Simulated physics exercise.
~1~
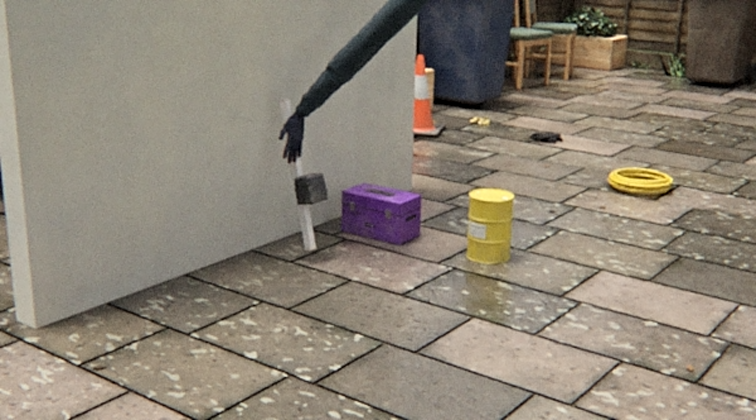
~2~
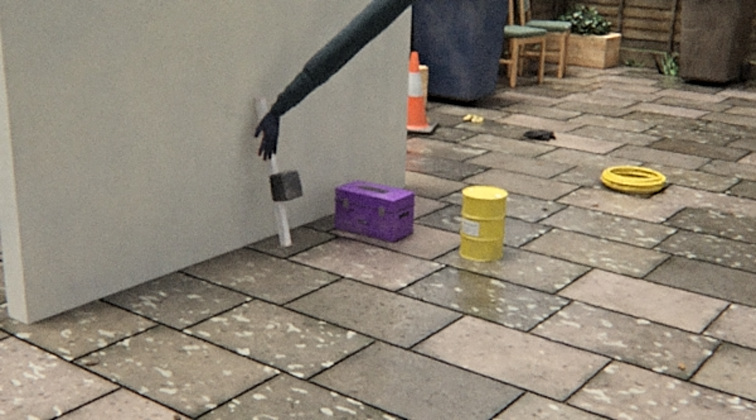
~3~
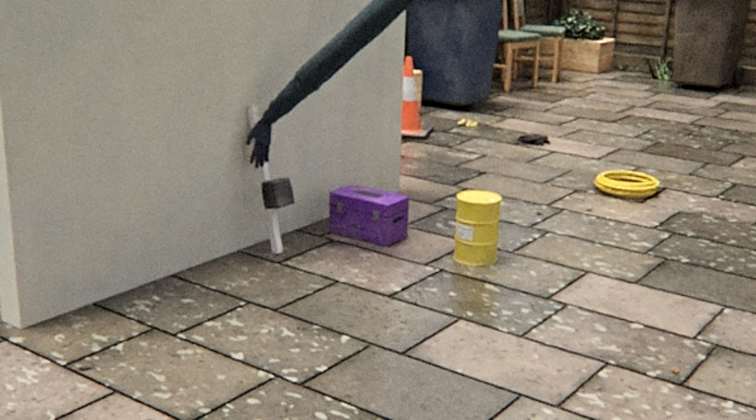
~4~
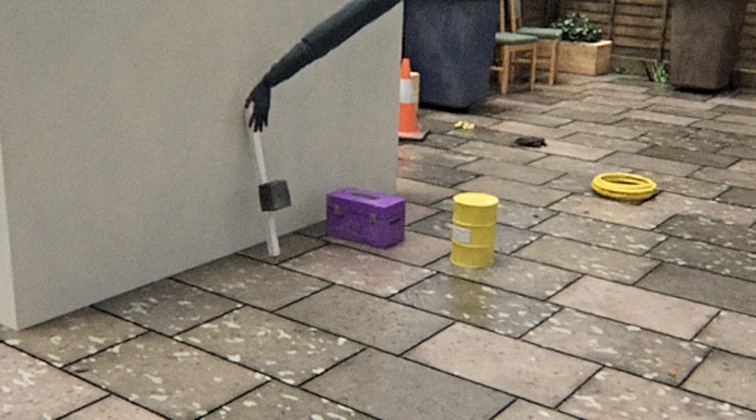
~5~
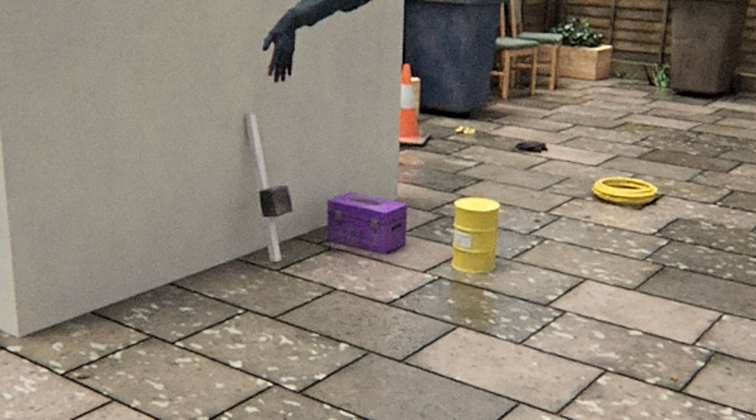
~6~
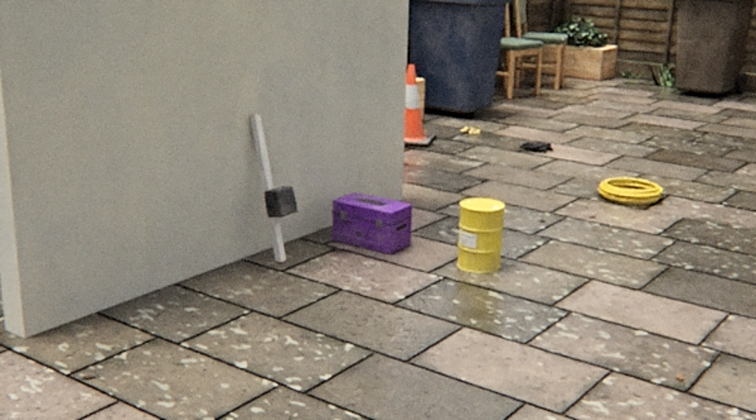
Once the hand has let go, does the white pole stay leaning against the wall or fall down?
The white pole stays leaning against the wall after the hand lets go and draws away.
